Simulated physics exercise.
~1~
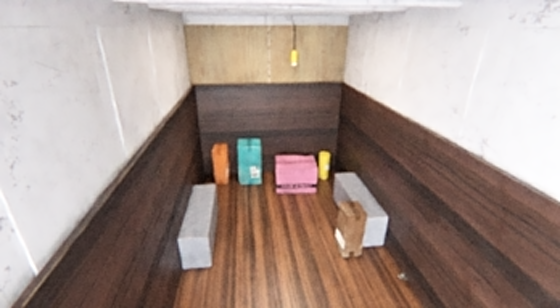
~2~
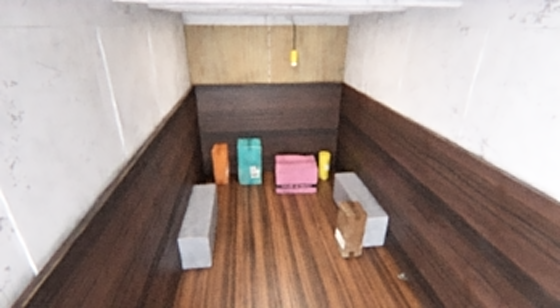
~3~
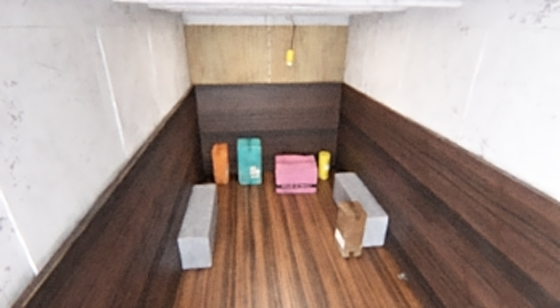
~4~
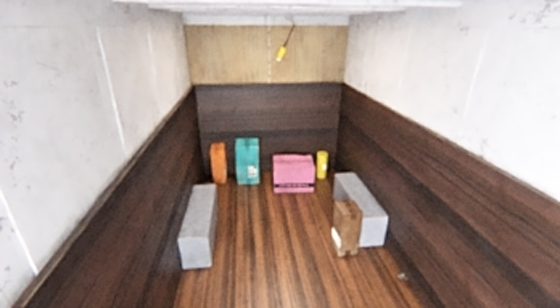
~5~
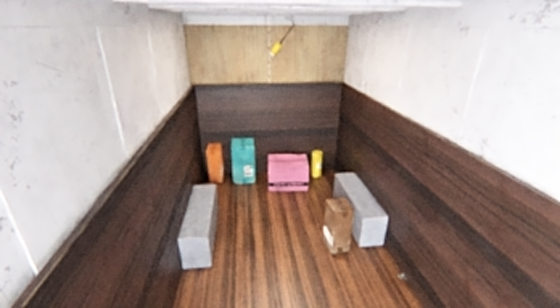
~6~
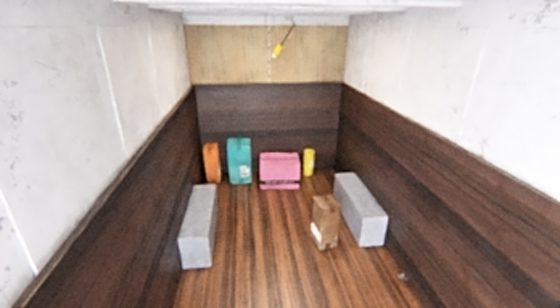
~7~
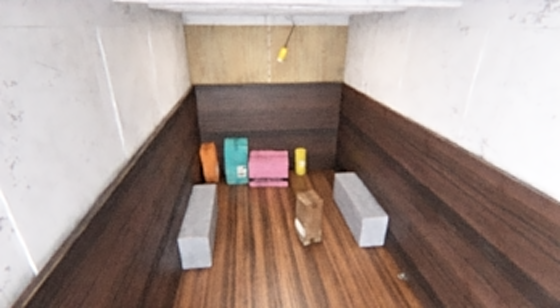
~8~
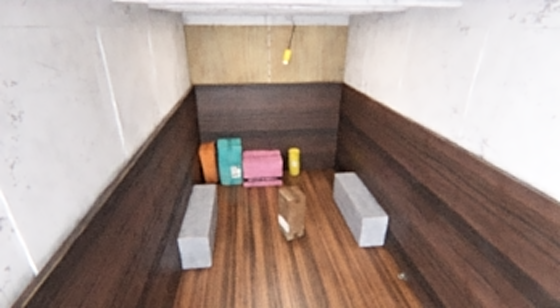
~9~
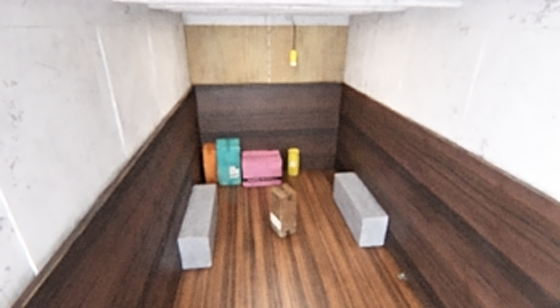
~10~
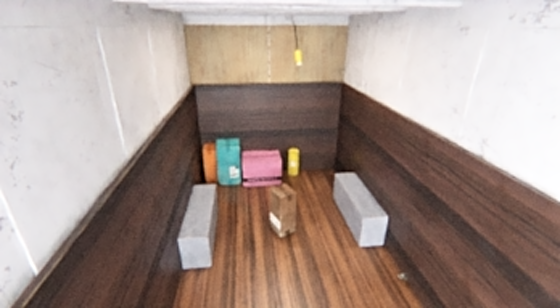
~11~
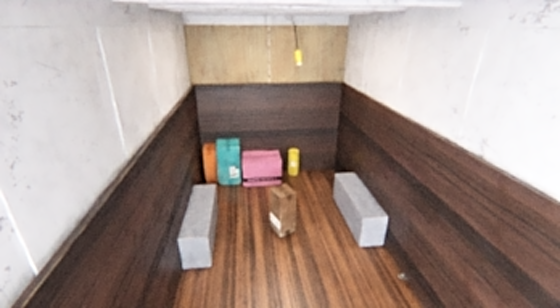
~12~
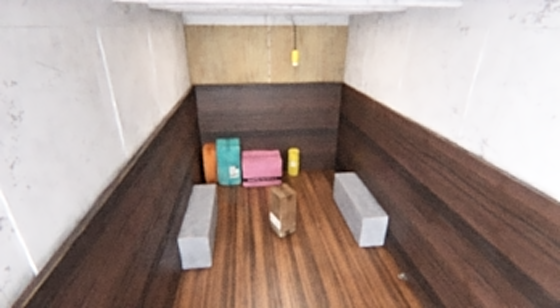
A brown box slid left from beside the grey wheel box to the middle of the wooden van floor, while the pink and turquoise boxes and yellow canister shifted left too and the lamp swung, ending bunched near the orange box, all still upright.
